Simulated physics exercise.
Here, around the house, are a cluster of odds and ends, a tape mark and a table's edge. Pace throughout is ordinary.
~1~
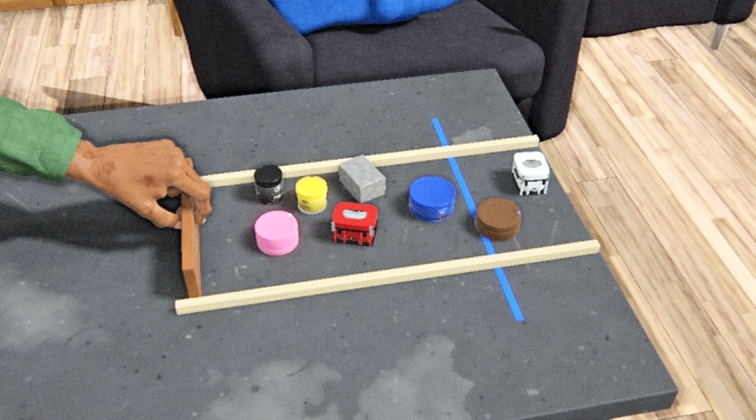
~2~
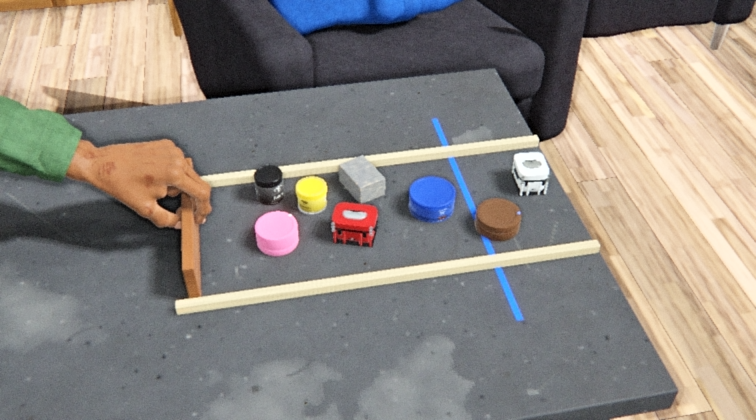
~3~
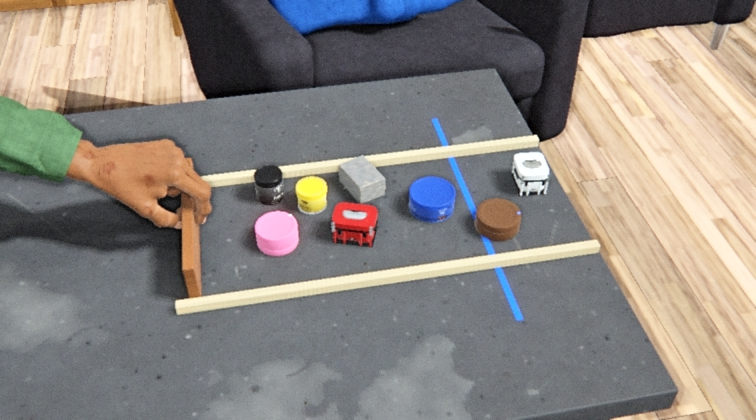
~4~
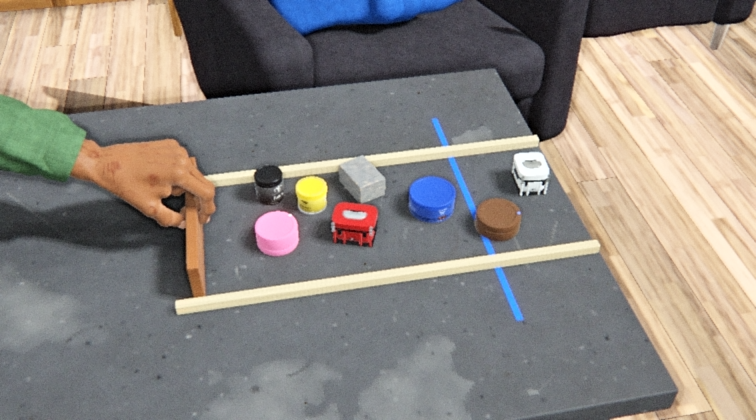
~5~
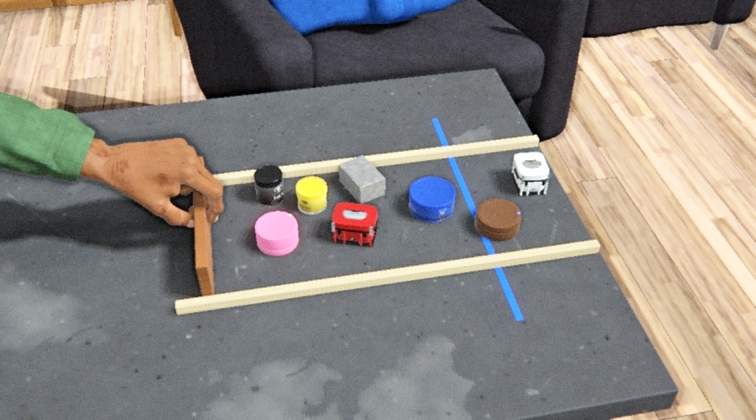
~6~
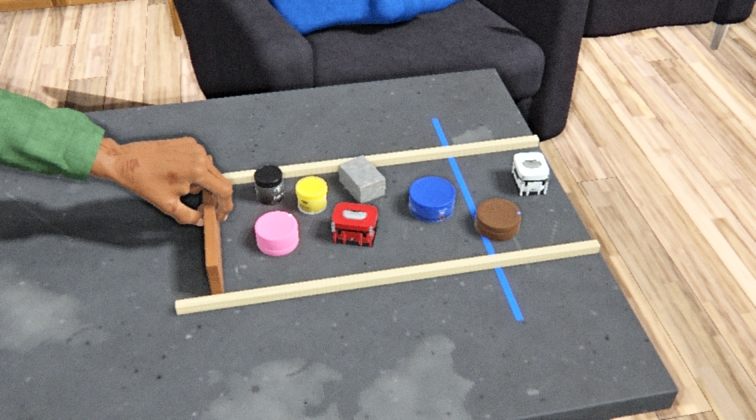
On a dark tabletop, a hand slides a wooden board slightly right toward small objects.
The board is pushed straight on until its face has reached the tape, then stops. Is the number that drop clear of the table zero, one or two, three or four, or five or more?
It is zero.
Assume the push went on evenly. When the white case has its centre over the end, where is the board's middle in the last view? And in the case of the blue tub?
First it's close to (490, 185), next close to (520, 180).
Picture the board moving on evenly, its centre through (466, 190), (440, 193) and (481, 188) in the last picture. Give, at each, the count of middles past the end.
0; 0; 0.
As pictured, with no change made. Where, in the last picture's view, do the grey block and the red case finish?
About (496, 158), and the other about (504, 234).
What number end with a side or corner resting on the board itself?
4 in contact.
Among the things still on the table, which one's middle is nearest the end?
It's the white case that is foremost.
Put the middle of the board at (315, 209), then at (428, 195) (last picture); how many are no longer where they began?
It comes to 4 for the first spot, 7 for the other.
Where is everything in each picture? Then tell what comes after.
In the first frame, white case (530, 174); brown lid (498, 219); blue tub (432, 199); board (190, 226); tape (471, 205).
In the second frame, brown lid (498, 219); grey block (362, 179).
In the third frame, blue tub (432, 200); red case (355, 225).
In the fourth frame, white case (530, 174); board (194, 225).
In the fifth frame, brown lid (498, 219); pink lid (277, 234).
In the sixth frame, white case (530, 174); brown lid (498, 219); blue tub (432, 200); board (212, 223); tape (471, 205).
Soon after, none off yet; white case at rest near (530, 174); brown lid at rest near (498, 219); blue tub at rest near (432, 200).
In the end, the number that fall off is zero.
